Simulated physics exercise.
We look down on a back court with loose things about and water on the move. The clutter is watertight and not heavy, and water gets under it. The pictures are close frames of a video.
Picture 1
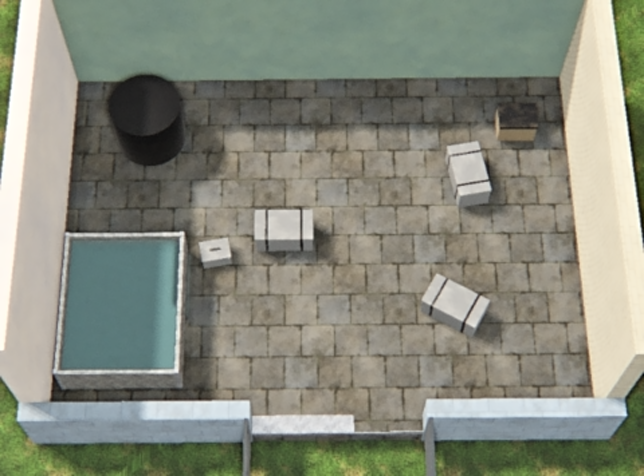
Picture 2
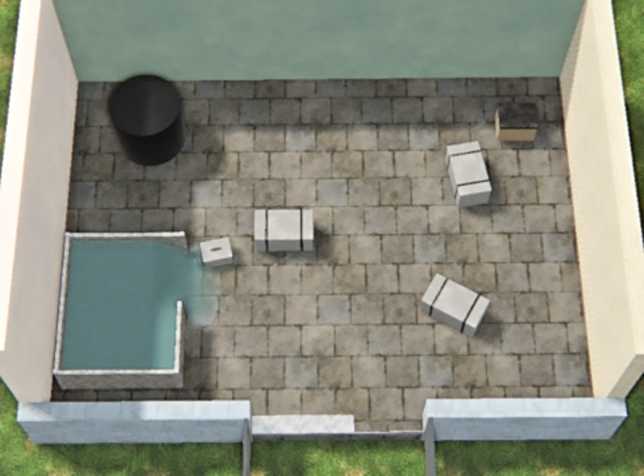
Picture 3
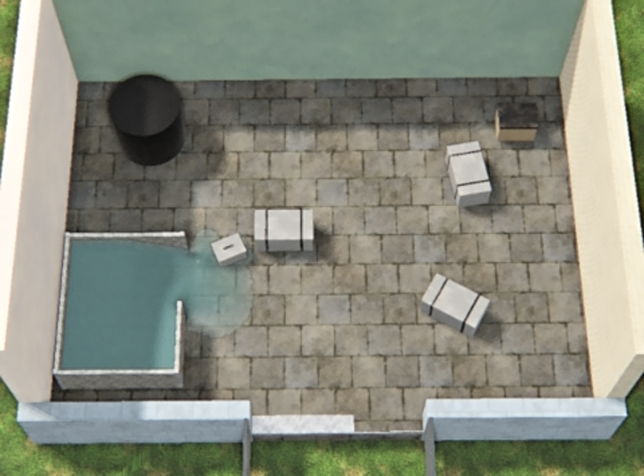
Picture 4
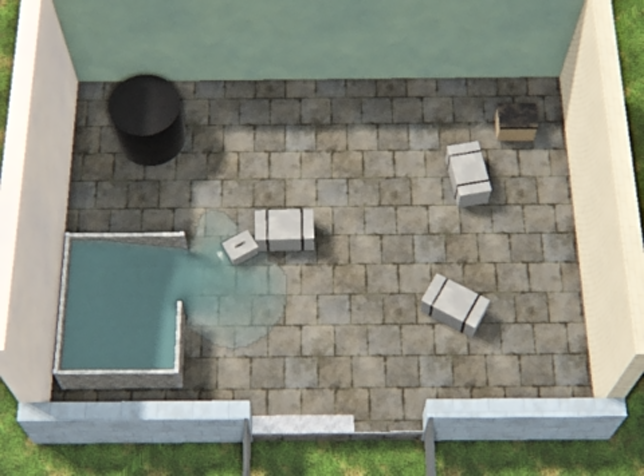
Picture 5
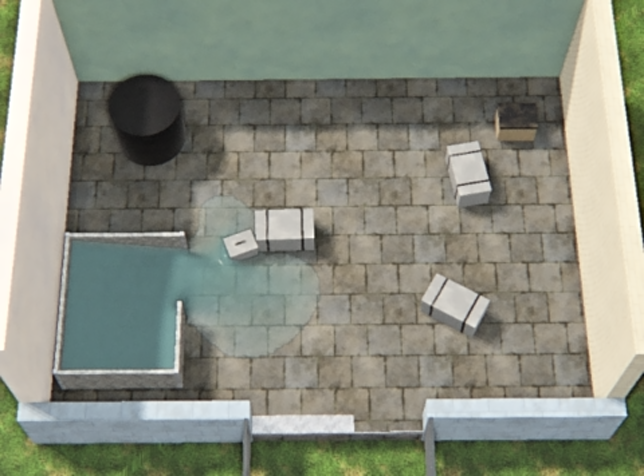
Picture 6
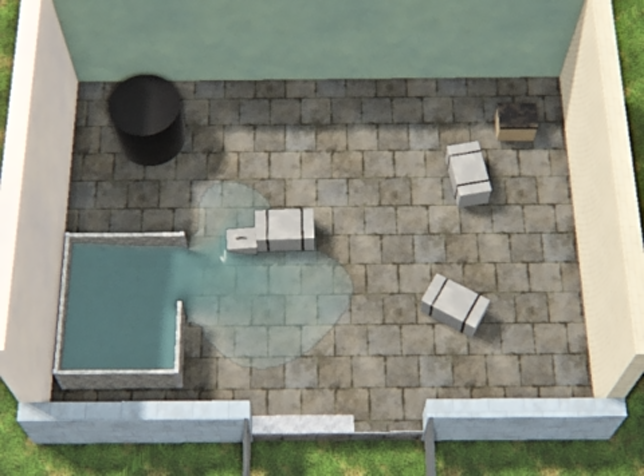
Water poured through a gap in the right side of a walled pool and spread across the paving, pushing a small pale box a short way right until it met a larger strapped one.
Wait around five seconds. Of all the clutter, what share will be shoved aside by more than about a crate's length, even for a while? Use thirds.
It is from one to two thirds.
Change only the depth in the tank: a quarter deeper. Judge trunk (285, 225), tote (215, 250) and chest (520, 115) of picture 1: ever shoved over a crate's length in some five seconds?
In that order: Moved that far, pushed that far, less than that.
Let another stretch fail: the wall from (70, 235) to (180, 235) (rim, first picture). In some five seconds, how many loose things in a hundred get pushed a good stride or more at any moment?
About 0 per cent.
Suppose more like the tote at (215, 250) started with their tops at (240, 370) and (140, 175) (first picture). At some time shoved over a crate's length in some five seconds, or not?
As listed: Short of that, never so far.
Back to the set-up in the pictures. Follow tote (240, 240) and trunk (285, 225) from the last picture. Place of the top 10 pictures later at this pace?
Near (239, 141) and (347, 167).
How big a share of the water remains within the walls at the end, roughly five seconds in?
Some 96 per cent.
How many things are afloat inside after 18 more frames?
I count 0.
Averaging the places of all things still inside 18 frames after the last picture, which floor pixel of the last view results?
Near (414, 182).
A moment on, 1 of 5 are well off their spots; 1 afloat.
Next, 2 of 5 are well off their spots; 0 afloat.
Later, 2 of 5 are well off their spots; 0 afloat.
In the end, 2 of 5 are well off their spots, and 2 have been at some point; 0 afloat.
